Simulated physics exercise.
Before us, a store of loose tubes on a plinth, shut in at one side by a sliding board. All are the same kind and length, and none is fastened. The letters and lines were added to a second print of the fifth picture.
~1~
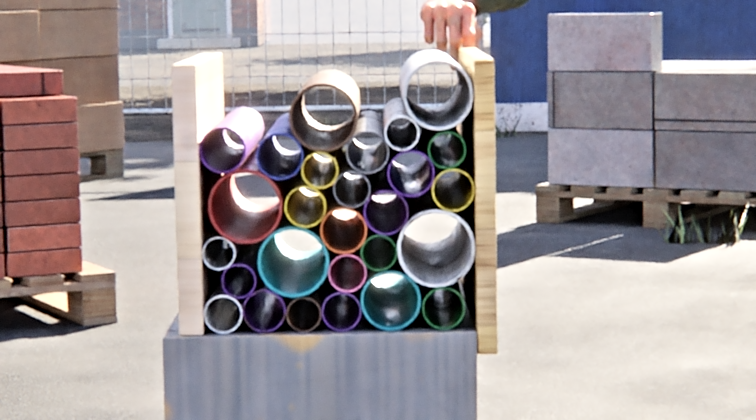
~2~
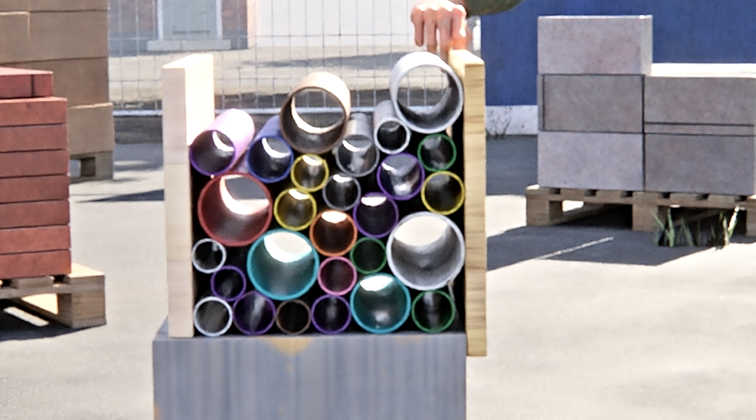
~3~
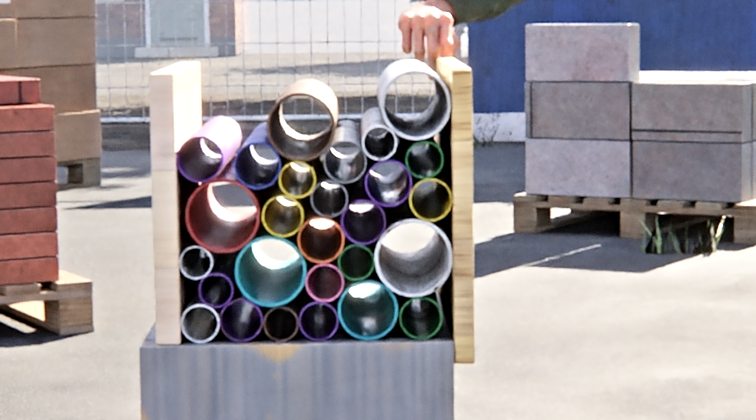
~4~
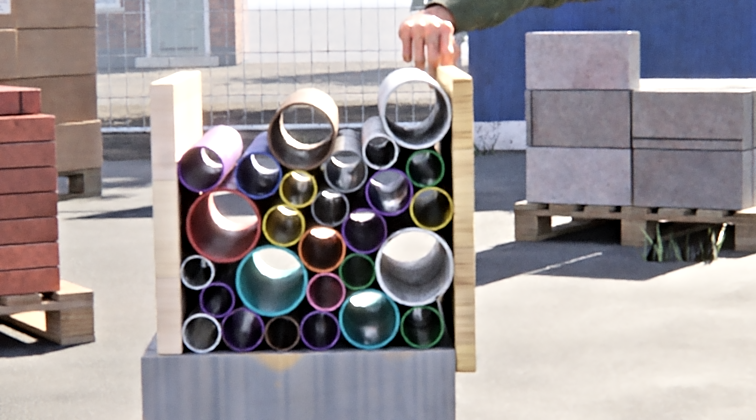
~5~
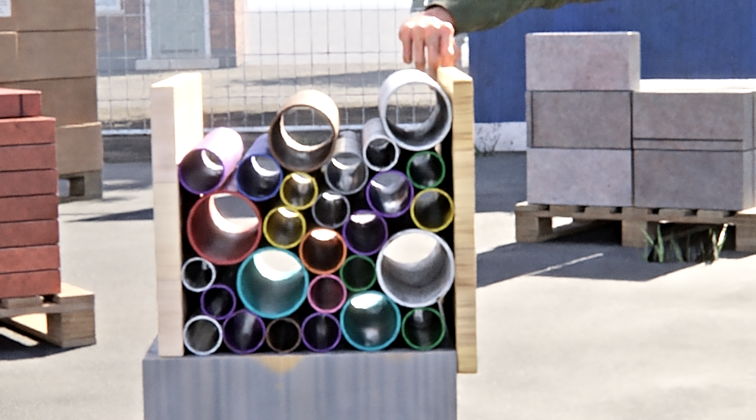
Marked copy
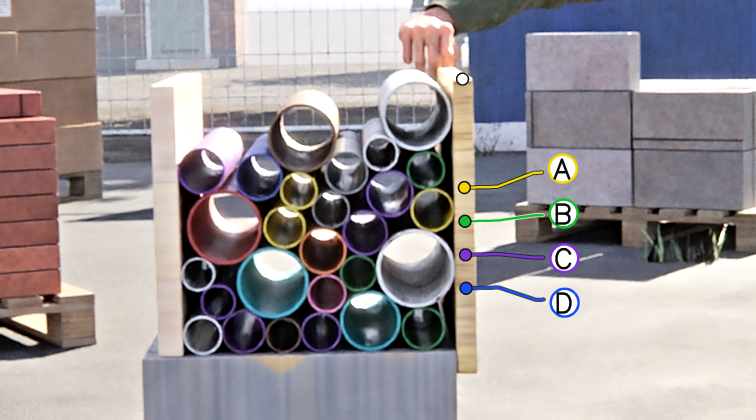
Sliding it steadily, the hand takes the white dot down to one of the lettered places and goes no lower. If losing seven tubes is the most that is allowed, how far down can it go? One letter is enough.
Mark D is as low as it can go.
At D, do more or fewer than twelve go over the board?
Fewer than twelve.
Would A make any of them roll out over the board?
At A: No.
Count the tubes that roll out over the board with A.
At A the number is none.
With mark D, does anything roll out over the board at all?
Yes.
On the marked copy, A at (464, 188); B at (465, 221); C at (465, 255); D at (466, 288); the white dot at (462, 79).
Following D. Soon after the start, top of the board (454, 182).
Later, top of the board (456, 287).
In the end, top of the board (456, 287), seven out over the board.
As for the rest, A none out over the board; B none out over the board; C three out over the board.
